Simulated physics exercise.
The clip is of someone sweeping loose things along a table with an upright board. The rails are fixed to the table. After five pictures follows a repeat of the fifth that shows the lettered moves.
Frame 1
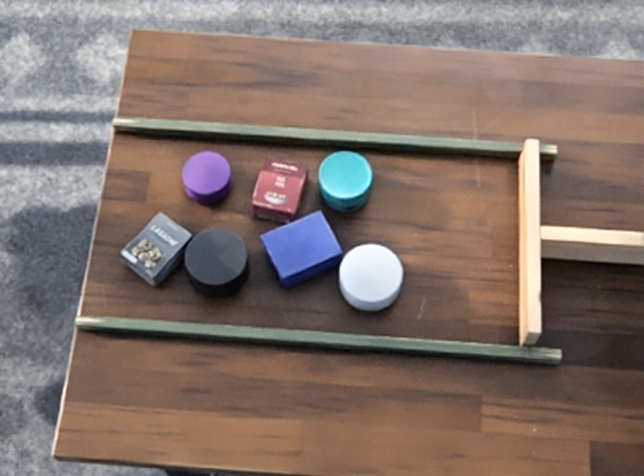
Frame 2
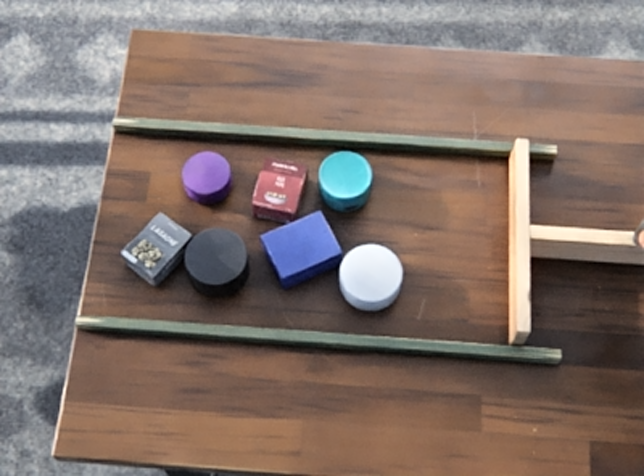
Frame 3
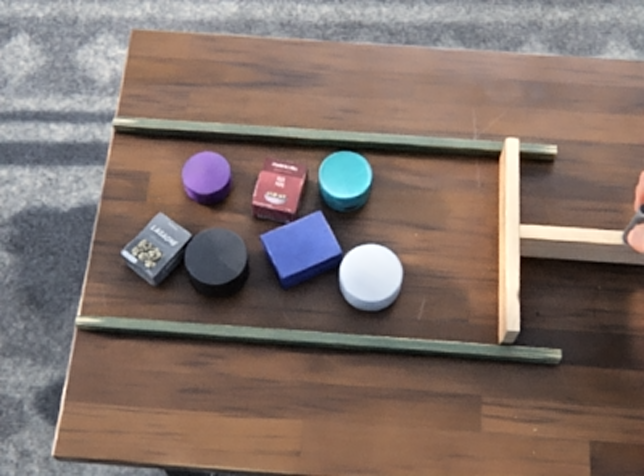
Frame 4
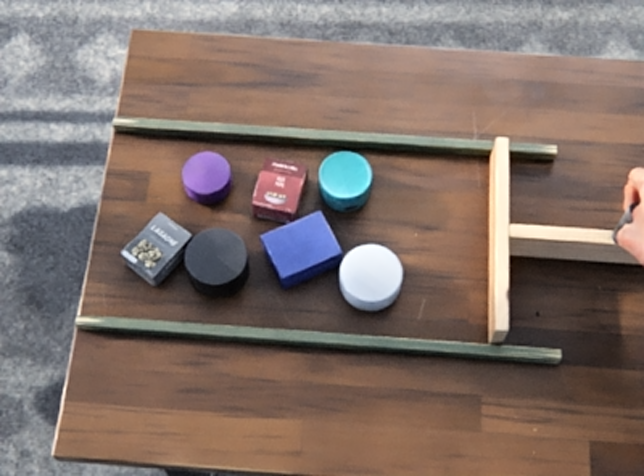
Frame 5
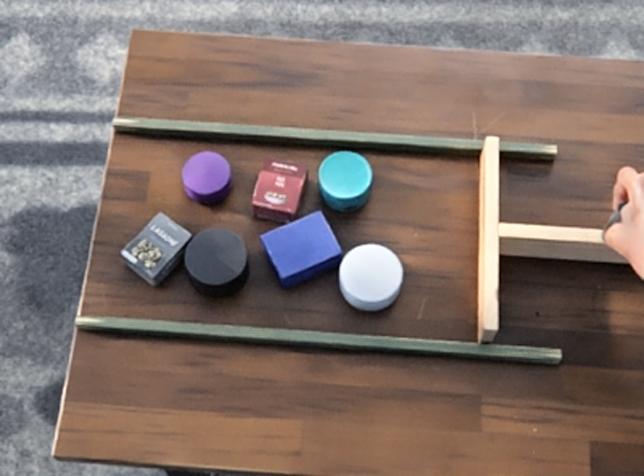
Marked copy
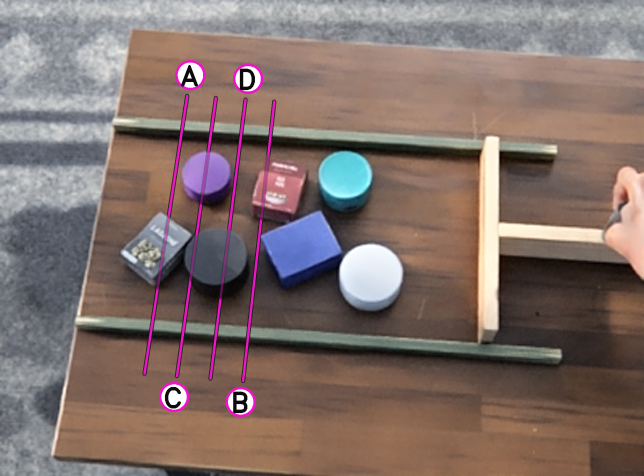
Wooden T-shaped pusher sliding slowly left between two green rails, a hand on its handle, while seven small objects sit still.
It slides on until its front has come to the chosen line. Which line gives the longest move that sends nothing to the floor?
It should halt at D.
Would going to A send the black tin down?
Yes.
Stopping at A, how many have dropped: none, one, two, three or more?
By then, three or more.
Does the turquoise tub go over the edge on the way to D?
No.
On the marked copy, A at (167, 226); B at (260, 233); C at (198, 228); D at (229, 230).
With D. Early on, board (397, 222); white tin (355, 277); grey packet (158, 250).
Further on, board (303, 216); grey packet (155, 248); purple tin (183, 178).
At the end, board (231, 211); grey packet (102, 228); purple tin (117, 180); nothing has fallen.
As for the rest, A drops the purple tin, grey packet, black tin and red packet; B is safe but short; C drops the purple tin and grey packet.
